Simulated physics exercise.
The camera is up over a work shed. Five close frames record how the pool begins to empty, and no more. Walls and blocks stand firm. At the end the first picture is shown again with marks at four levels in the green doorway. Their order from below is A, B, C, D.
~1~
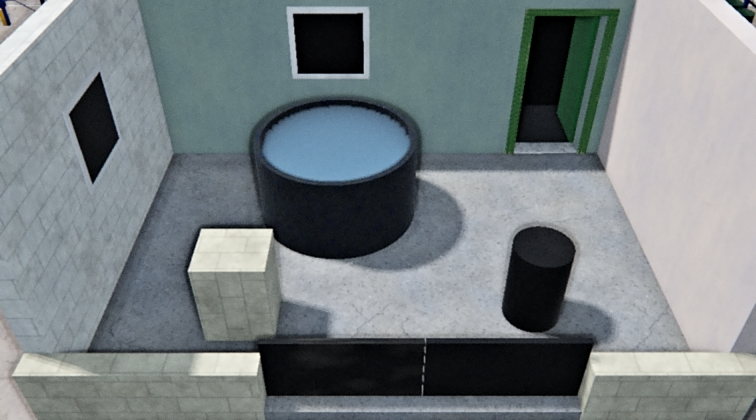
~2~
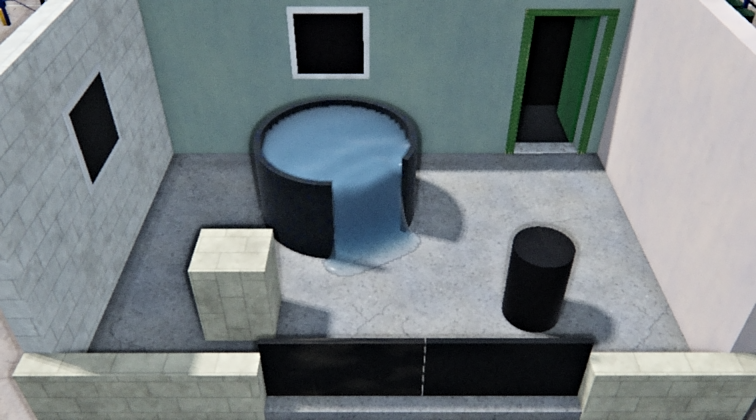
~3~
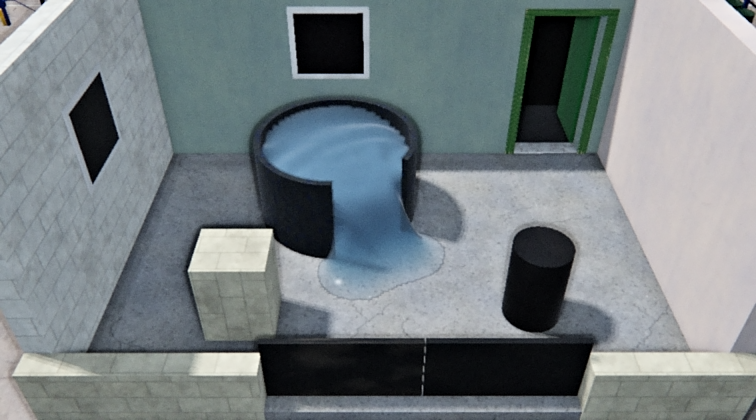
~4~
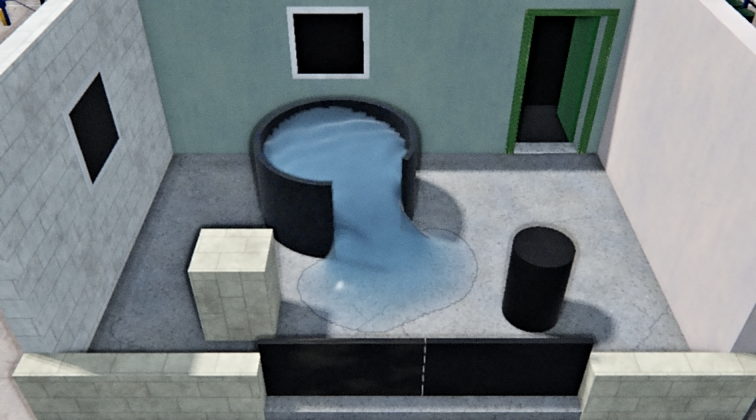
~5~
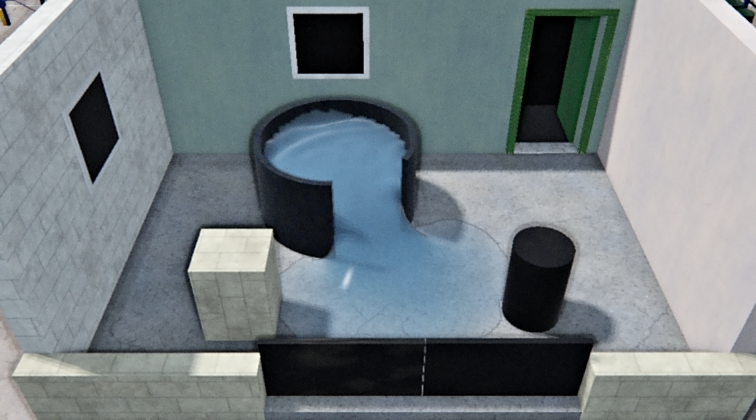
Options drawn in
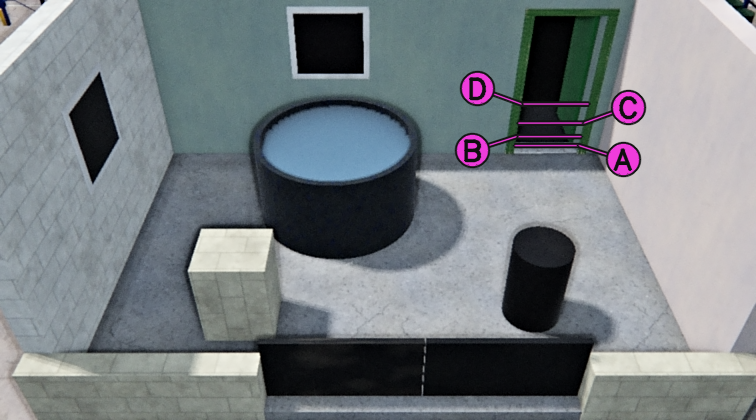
In a walled yard with a green doorway, a gap opened in the front of a round black pool, and blue water poured out and spread across the grey floor between a pale block and a black cylinder.
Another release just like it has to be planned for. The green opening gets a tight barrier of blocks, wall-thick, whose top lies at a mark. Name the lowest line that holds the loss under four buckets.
B is the one.
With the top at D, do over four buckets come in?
No.
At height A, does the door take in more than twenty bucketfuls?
No, less.
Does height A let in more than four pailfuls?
Yes, it does.
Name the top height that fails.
A it is.
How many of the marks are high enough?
Three.
On the marked copy, A at (546, 145); B at (548, 136); C at (551, 123); D at (554, 104); from the bottom up A, B, C, D.
With A, about 12 bucketfuls get in.
With B, nothing gets over.
With C, nothing gets over.
With D, nothing gets over.
